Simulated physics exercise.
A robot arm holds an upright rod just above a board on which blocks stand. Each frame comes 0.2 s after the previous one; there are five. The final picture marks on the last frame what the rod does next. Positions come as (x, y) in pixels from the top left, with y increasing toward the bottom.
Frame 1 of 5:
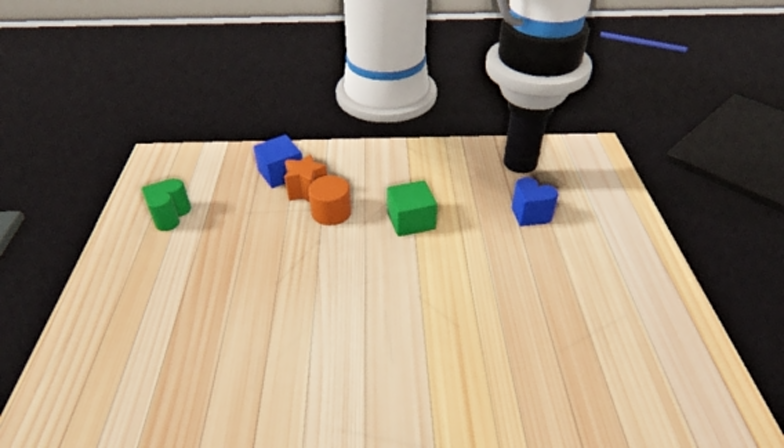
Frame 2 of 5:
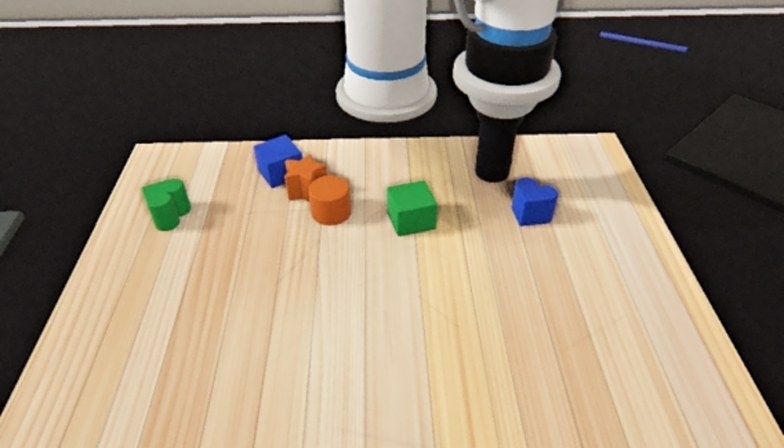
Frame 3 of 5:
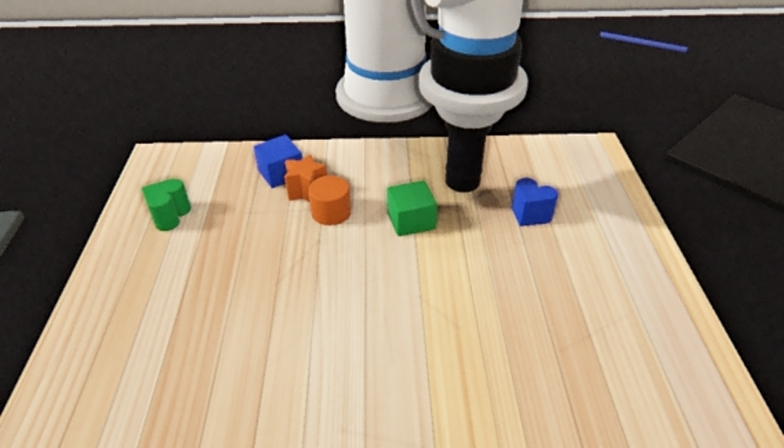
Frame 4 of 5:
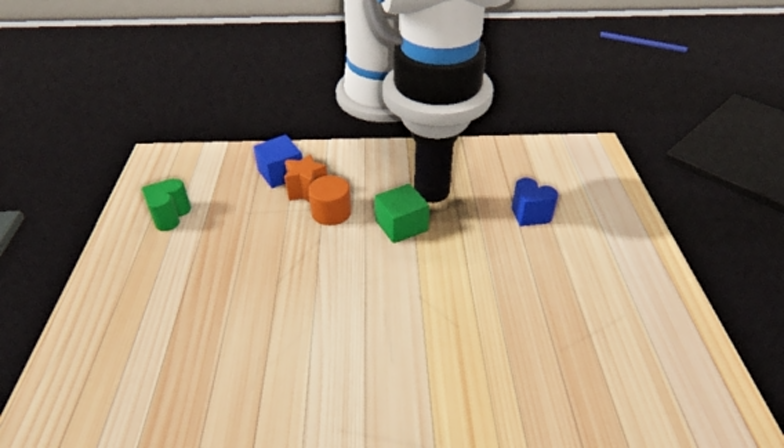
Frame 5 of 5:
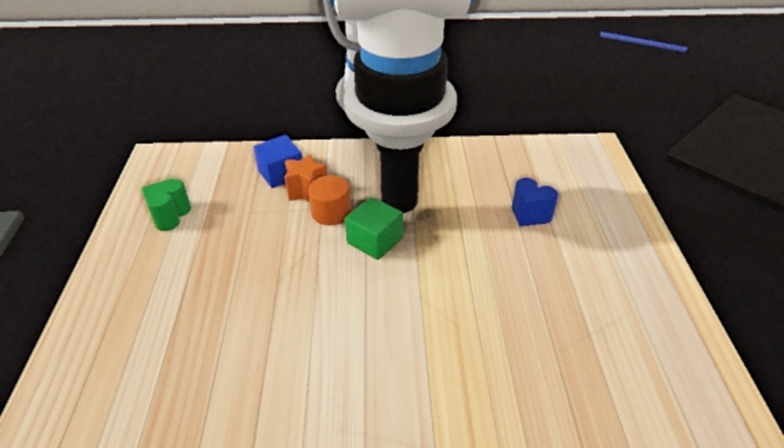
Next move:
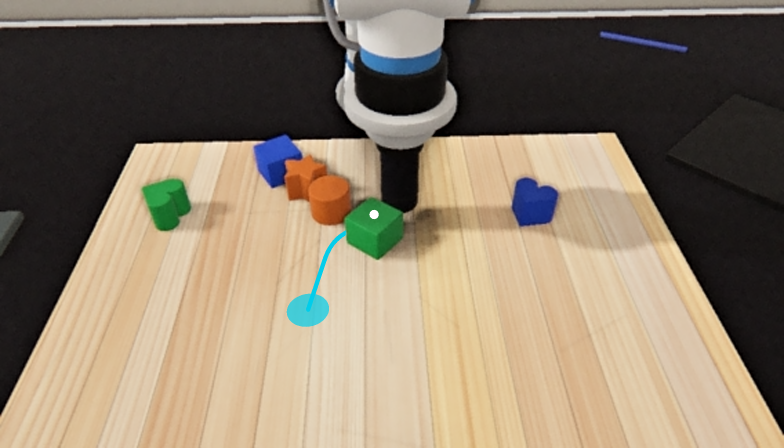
Robot arm moving its upright black rod left across a wooden board, then pushing a green block toward an orange round block.
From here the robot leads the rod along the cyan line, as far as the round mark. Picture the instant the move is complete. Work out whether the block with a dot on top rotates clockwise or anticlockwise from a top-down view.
It makes a counterclockwise turn.
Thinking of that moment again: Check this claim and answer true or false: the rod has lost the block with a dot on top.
That statement is not accurate.
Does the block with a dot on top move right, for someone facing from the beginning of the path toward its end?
No, that is not how it ends up.
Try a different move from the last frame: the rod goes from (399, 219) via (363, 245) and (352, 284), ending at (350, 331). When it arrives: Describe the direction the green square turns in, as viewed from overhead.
It spins clockwise.
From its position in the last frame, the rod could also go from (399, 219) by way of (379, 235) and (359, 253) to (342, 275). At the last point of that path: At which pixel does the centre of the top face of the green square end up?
It will end up at (304, 271).
The drawn path runs from (399, 219) by way of (349, 231) and (323, 265) to (308, 310); the dot is on the green square.
What follows on the original path. One third of the way, rod at (347, 215); orange circle at (321, 188); green square at (342, 234), turned 45° anticlockwise.
Two thirds of the way, rod at (320, 250); orange circle at (319, 189); green square at (327, 273), turned 65° anticlockwise.
At the end, rod at (305, 293); orange star-shaped block not moved; orange circle at (319, 189); green square at (327, 316), turned 85° anticlockwise.
